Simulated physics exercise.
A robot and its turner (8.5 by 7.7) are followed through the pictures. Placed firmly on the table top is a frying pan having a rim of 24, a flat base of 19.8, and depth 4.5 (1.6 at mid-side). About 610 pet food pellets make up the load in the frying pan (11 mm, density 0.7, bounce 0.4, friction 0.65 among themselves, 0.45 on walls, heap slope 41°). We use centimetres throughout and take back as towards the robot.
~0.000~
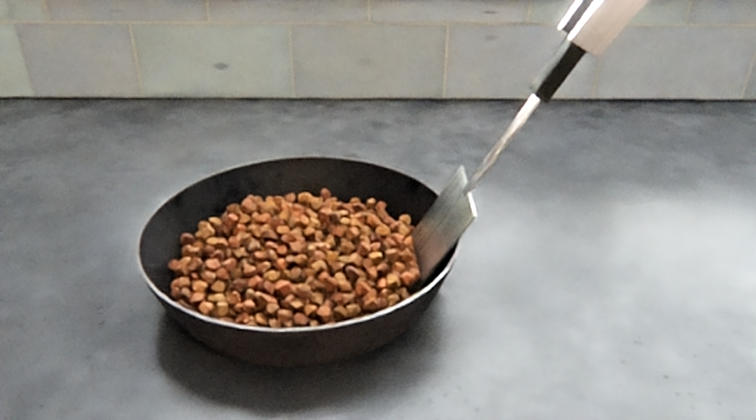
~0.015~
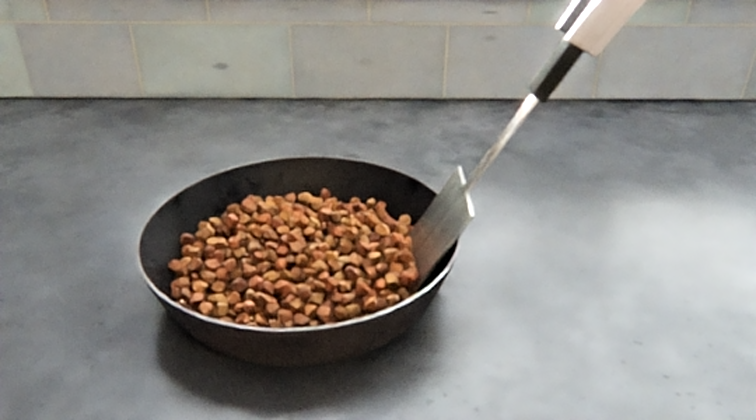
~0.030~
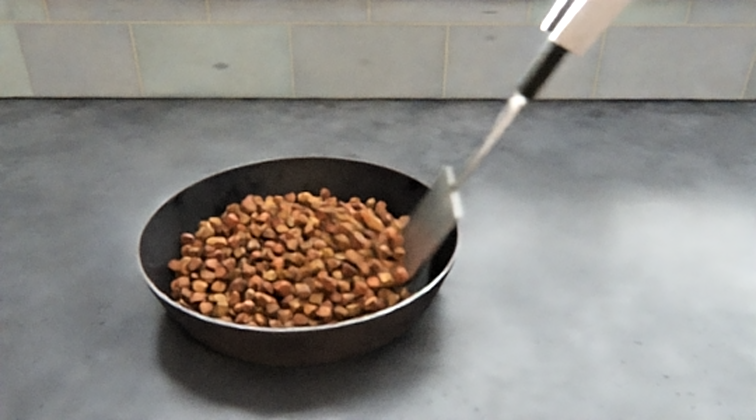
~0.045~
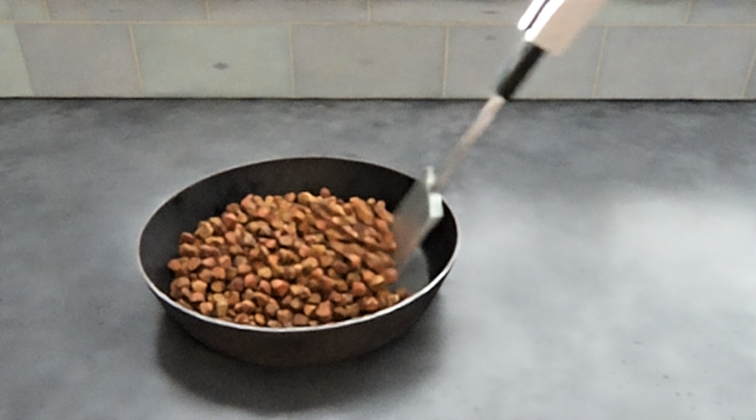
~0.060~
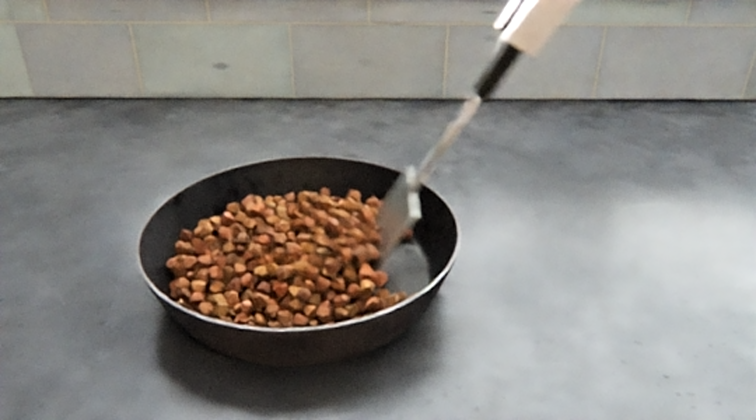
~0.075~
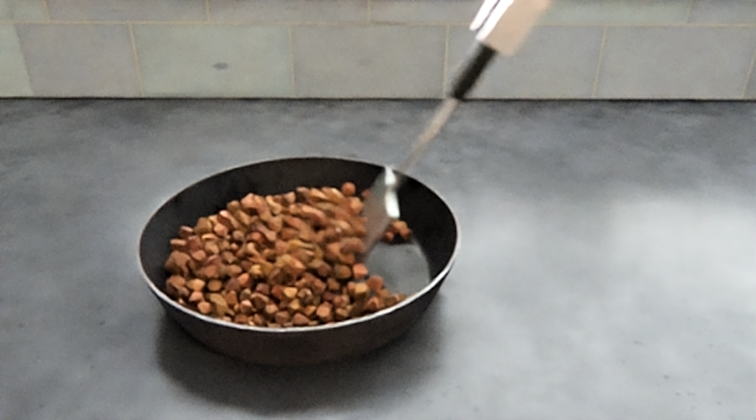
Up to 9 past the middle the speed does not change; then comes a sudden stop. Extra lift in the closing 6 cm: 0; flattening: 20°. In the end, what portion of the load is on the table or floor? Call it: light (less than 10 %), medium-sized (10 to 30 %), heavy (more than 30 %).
It comes out medium-sized.
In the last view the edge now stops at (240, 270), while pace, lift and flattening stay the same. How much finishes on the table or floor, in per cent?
0 %, roughly.
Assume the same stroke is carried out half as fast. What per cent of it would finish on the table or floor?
0 per cent, about.
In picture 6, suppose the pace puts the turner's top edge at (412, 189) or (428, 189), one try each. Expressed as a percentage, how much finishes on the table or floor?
Near 5 per cent in the first try and near 5 per cent in the second.
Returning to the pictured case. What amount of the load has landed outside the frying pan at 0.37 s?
Around 10 percent.
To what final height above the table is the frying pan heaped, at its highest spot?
Some 6.5 cm above the table.
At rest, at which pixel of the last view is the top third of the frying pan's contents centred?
Pixel estimate: About (197, 231).
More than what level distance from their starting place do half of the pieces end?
The answer is about 4 cm.
By 0.11 s, sloping 60°, highest piece 8 above the table; 606 in the frying pan.
By 0.15 s, sloping 53°, highest piece 9 above the table; 606 in the frying pan.
By 0.37 s, sloping 40°, highest piece 7 above the table; 526 in the frying pan, 73 on the table or floor, 7 on the blade or in flight.
By 1.42 s, sloping 40°, highest piece 7 above the table; 521 in the frying pan, 85 on the table or floor.
Final count, 521 in the frying pan, 85 on the table or floor. That is 14 % on the table or floor.
